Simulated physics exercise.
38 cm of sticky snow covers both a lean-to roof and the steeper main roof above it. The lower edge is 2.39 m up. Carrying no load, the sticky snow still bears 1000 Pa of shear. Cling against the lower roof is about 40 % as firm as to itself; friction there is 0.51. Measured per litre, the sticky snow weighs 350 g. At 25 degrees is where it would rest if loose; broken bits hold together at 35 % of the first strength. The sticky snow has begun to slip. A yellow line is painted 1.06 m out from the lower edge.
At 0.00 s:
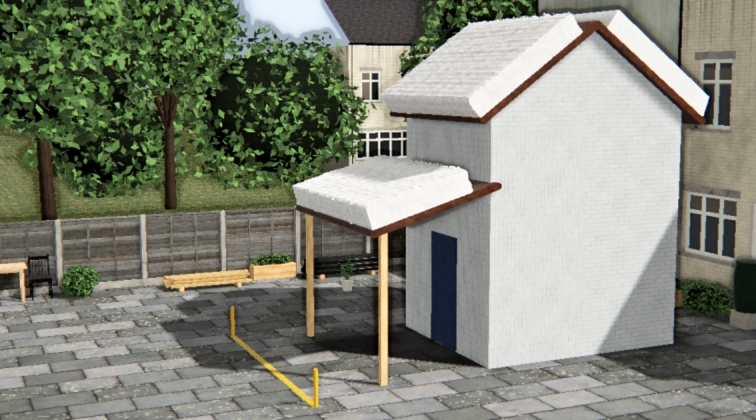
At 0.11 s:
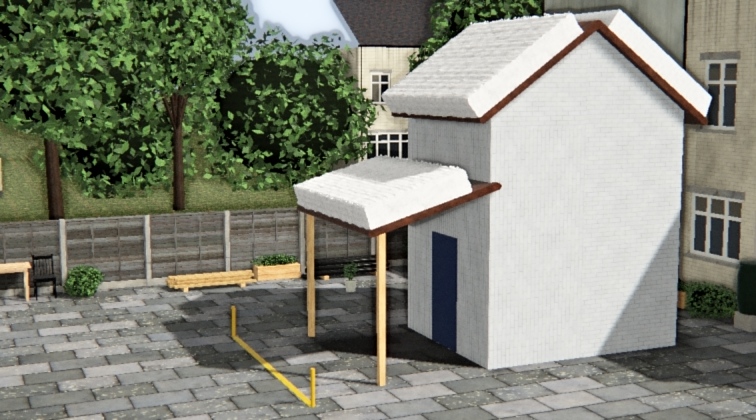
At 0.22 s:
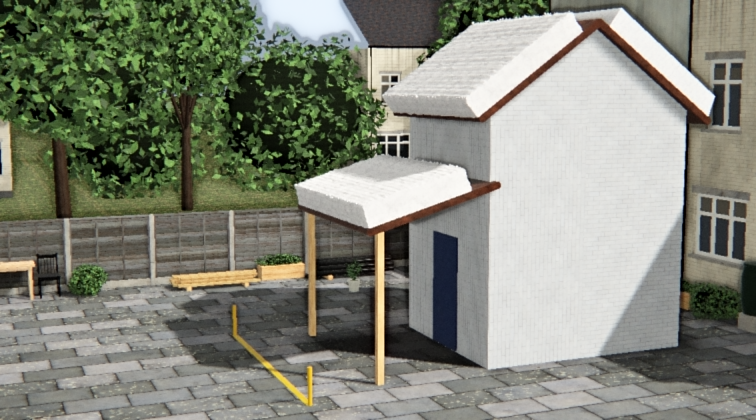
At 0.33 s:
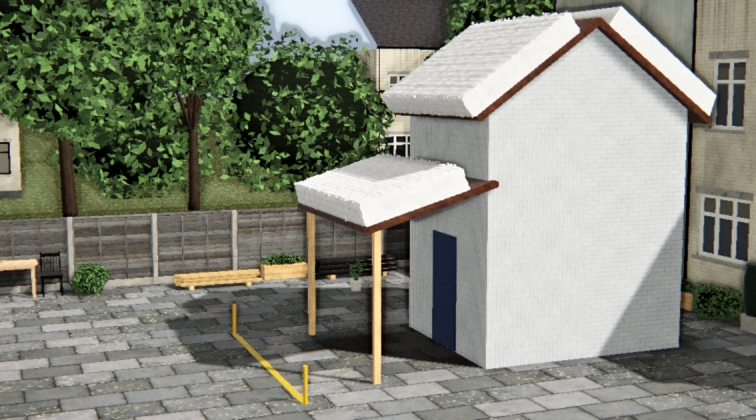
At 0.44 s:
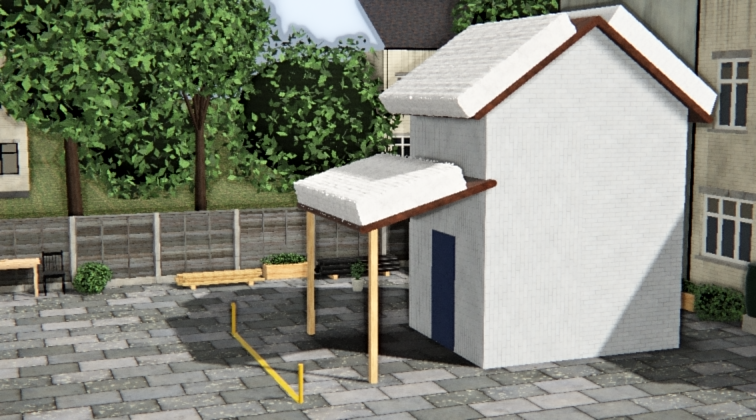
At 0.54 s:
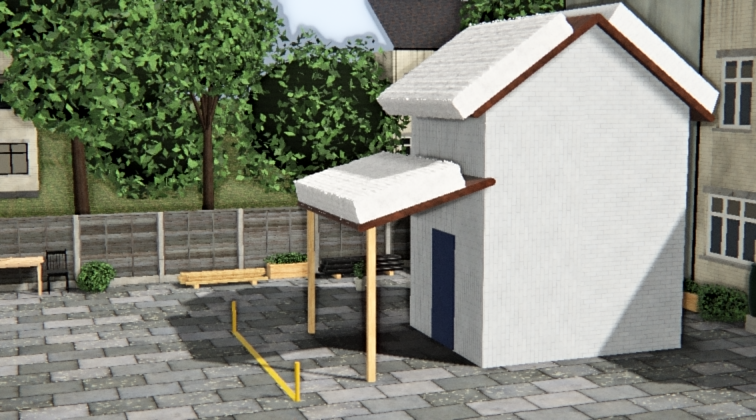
In a paved yard, snow slides slightly down the left side of a building's upper roof.
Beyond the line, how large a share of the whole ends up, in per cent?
Roughly 4 per cent.
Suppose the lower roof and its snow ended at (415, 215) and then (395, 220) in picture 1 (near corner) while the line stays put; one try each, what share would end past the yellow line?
20 %, 12 %.
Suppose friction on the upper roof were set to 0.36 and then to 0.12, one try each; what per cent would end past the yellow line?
In turn about 20 %, 35 %.
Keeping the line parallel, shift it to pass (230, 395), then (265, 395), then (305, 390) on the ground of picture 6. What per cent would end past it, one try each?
In turn about 0 %, 1 %, 9 %.
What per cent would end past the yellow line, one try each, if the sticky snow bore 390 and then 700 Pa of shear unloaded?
Expect about 35 in a hundred, then about 14 in a hundred.
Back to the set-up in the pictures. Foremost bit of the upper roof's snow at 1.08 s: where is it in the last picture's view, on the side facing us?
Around pixel (422, 160).
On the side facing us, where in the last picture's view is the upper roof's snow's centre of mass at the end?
Pretty much at (385, 241), I'd say.
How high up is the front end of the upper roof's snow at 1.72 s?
Height: Approx. 3.0 m.
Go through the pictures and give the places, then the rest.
The first picture shows leading edge of the sticky snow at (479, 107).
The second picture shows leading edge of the sticky snow at (478, 107), its middle shifted 7 mm.
The third picture shows leading edge of the sticky snow at (477, 107), its middle shifted 2.8 cm, 1 % of it past the upper edge, in one piece.
The fourth picture shows leading edge of the sticky snow at (473, 107), its middle shifted 6.2 cm, 3 % of it past the upper edge, in one piece.
The fifth picture shows leading edge of the sticky snow at (468, 98), its middle shifted 11 cm, 5 % of it past the upper edge, in one piece.
The sixth picture shows leading edge of the sticky snow at (463, 99), its middle shifted 18 cm, 8 % of it past the upper edge, in one piece.
After 1.08 s, none is below the lower edge and 0 % is past the line.
After 1.72 s, none is below the lower edge and 0 % is past the line.
After 2.36 s, none is below the lower edge and 0 % is past the line.
After 3.00 s, 12 % is below the lower edge and 0 % is past the line.
After 6.00 s, at the end, 27 % is below the lower edge and 4 % is past the line.
